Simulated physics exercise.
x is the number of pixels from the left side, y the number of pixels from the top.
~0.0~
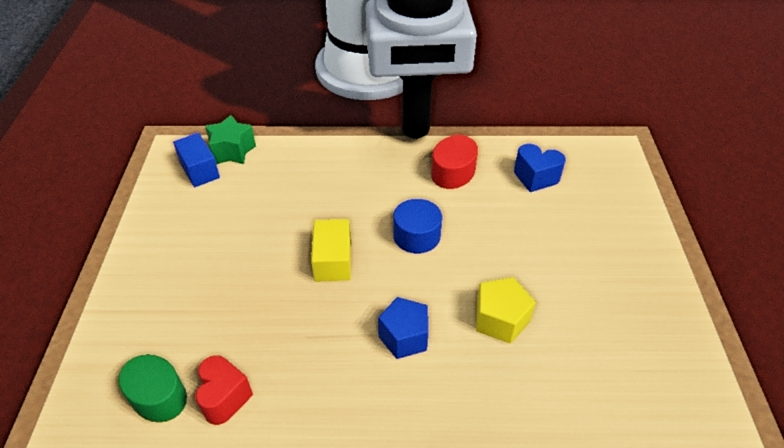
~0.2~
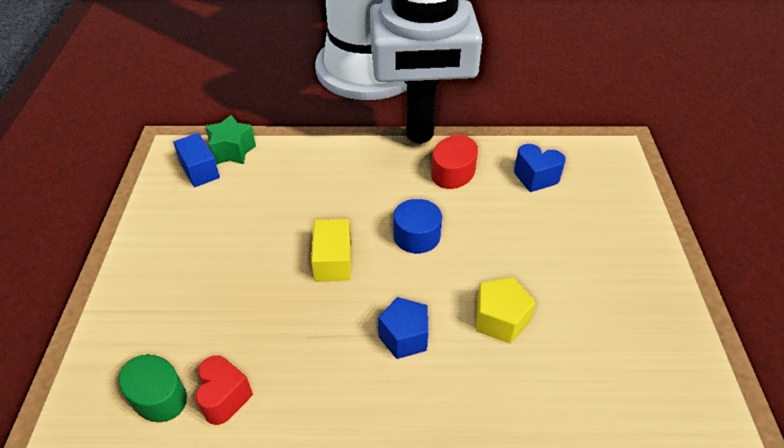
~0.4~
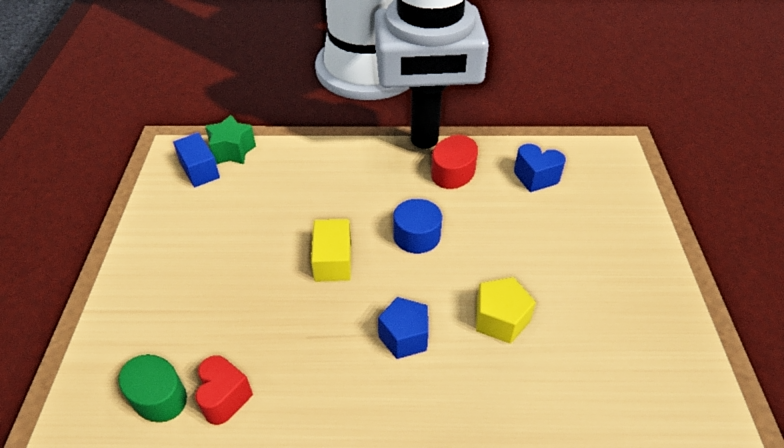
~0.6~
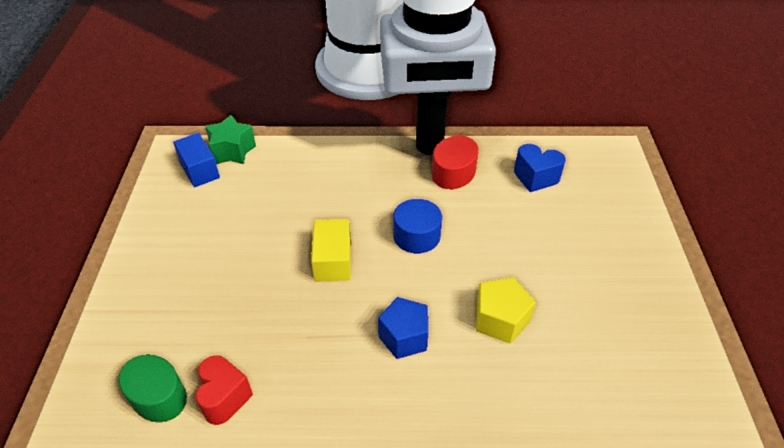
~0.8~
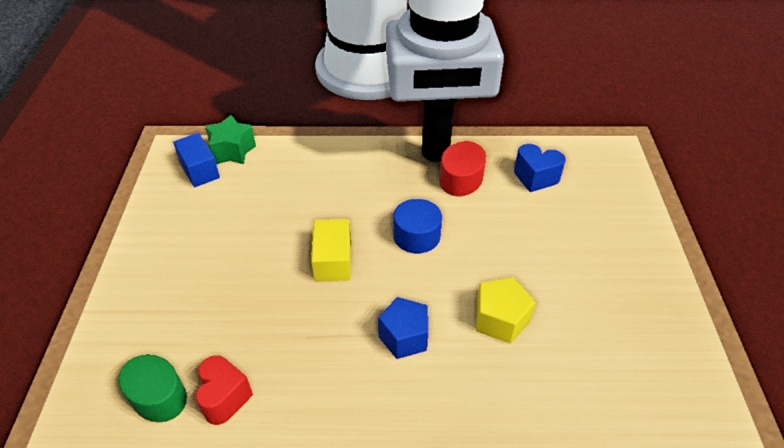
On a pale wooden board edged in brown over a dark red surface, seen from above at an angle by a still camera, coloured blocks lie scattered. A green star and blue block sit upper left, red and blue rounded blocks, a blue heart, yellow block and two pentagons rightward, green cylinder and red heart lower left. A white robot arm slides its black stick slightly right and nearer, nudging the red block.
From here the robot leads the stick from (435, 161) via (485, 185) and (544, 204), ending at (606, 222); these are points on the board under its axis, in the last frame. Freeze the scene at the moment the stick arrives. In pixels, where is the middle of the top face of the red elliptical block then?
(532, 206)
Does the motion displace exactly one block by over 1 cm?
Going by the path, yes.
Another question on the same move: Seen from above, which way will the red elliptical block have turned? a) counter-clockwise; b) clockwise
I choose b.
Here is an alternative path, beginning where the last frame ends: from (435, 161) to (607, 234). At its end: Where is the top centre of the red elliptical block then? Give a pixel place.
In the picture, that point is around (524, 205).
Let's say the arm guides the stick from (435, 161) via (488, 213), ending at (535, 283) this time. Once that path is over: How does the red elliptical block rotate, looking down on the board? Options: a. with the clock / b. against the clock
It's b.
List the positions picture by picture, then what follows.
Stick's lower end at (416, 131); red elliptical block at (456, 150); blue heart block at (541, 156), in the first frame.
Stick at (420, 136); blocks still, in the second frame.
Stick at (425, 141); blocks still, in the third frame.
Stick at (430, 147); blocks still, in the fourth frame.
Stick at (436, 154); red elliptical block at (464, 157); blue heart block at (541, 156), in the fifth frame.
On the path given first. One third of the way, stick at (487, 178); red elliptical block at (509, 188), turned 30° clockwise.
Two thirds of the way, stick at (547, 197); red elliptical block at (532, 206), turned 85° clockwise; blue heart block at (547, 156), turned 25° anticlockwise.
At the end, stick at (609, 215); red elliptical block at (532, 206), turned 85° clockwise; blue heart block at (547, 156), turned 25° anticlockwise.
